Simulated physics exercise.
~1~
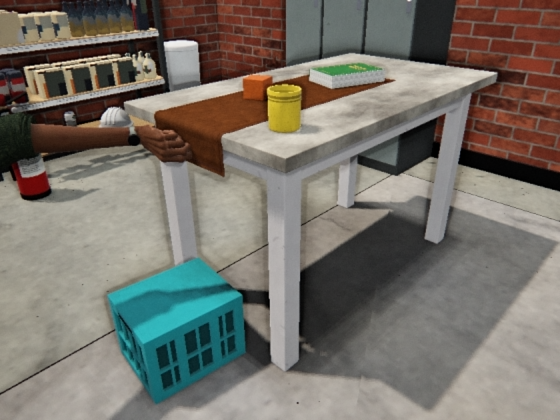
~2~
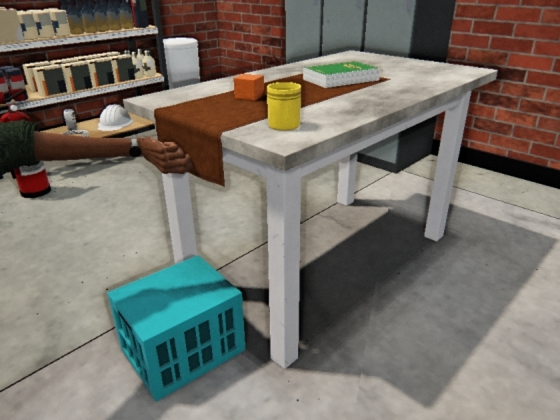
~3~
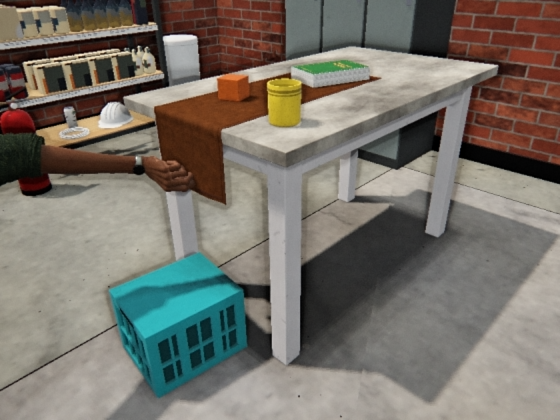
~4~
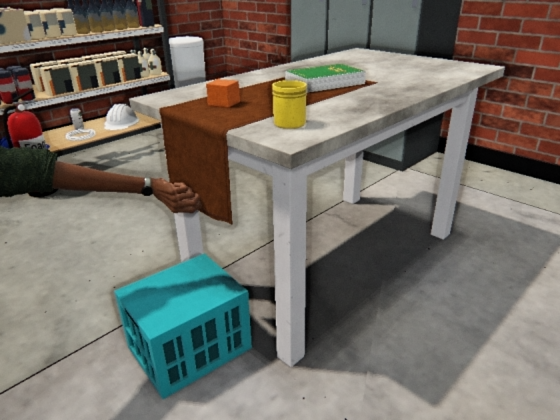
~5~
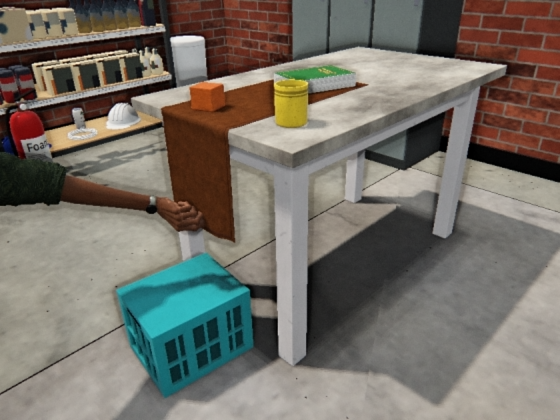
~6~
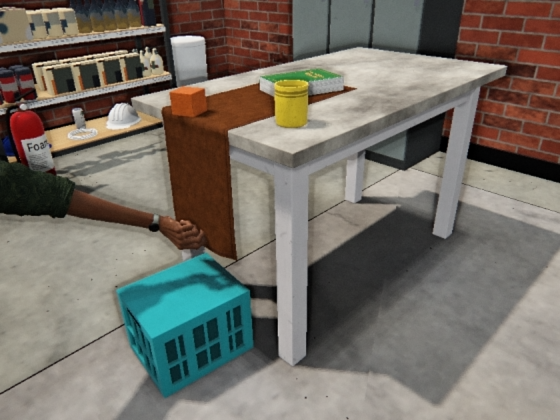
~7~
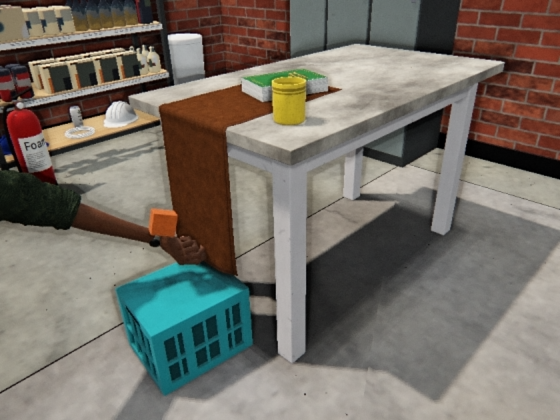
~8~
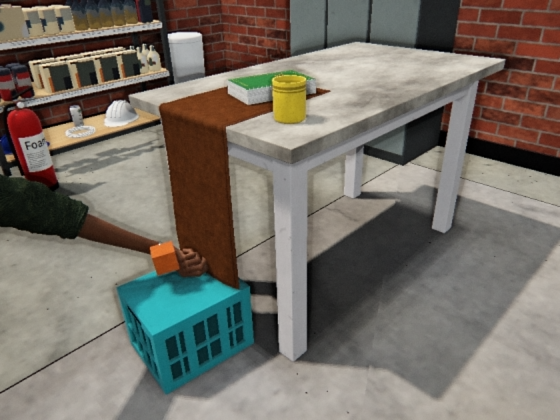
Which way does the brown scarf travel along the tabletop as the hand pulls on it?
The brown scarf moves to the left, with more and more of it hanging down over that end of the table.
Brown scarf sliding left under a pulling hand, carrying an orange block off the table, yellow mug staying, hem reaching turquoise crate.
